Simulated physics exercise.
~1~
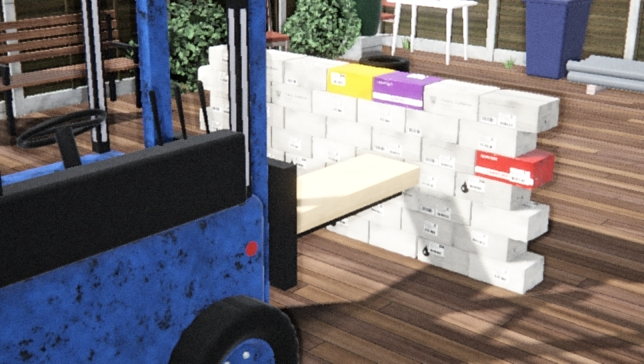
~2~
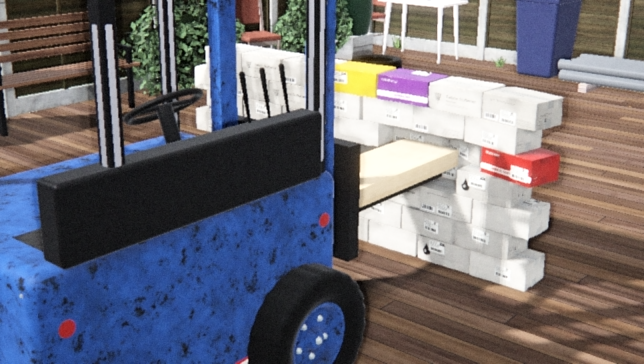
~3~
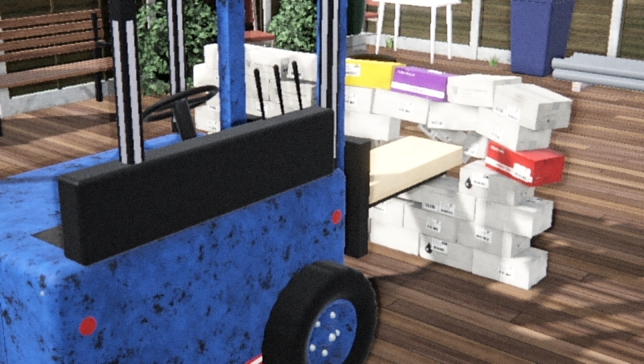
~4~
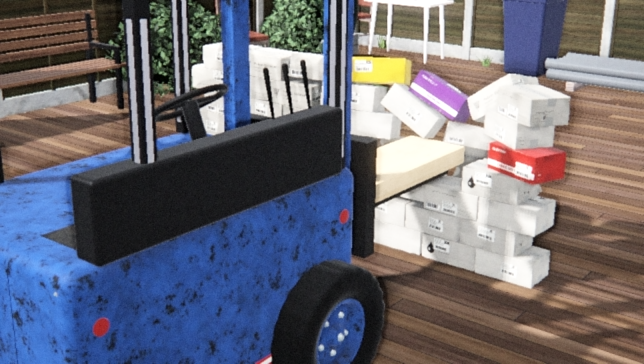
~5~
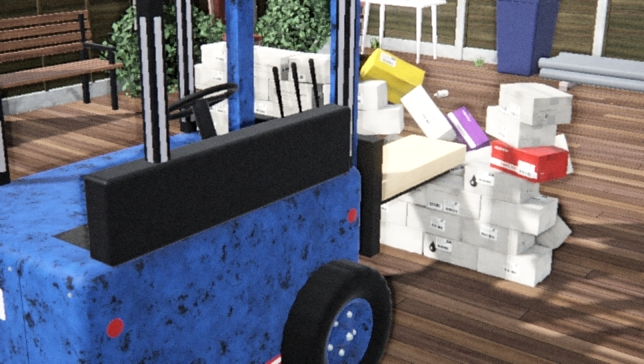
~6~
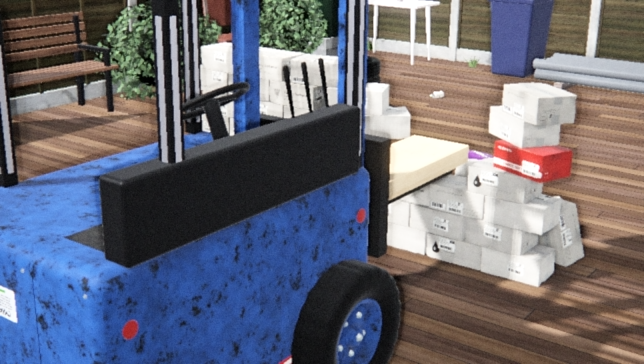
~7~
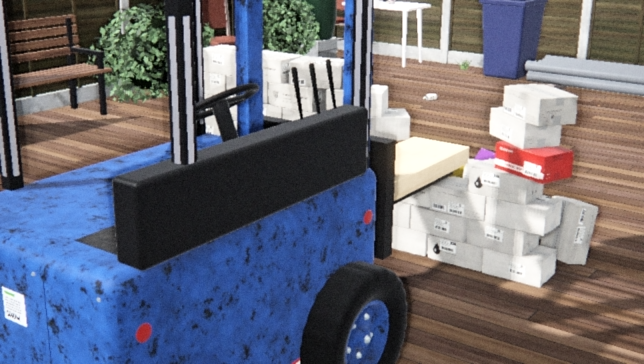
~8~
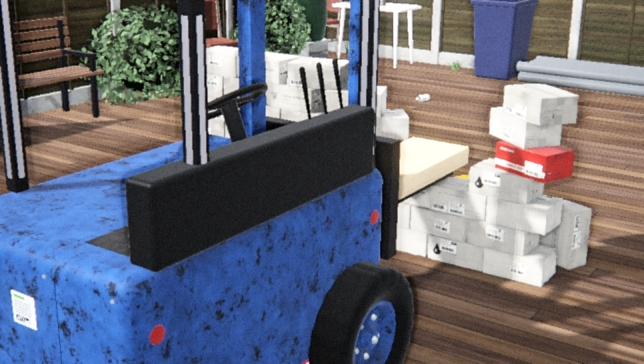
On a sunlit wooden deck, a blue forklift pushes a pale case through a white parcel wall, toppling yellow and purple boxes.
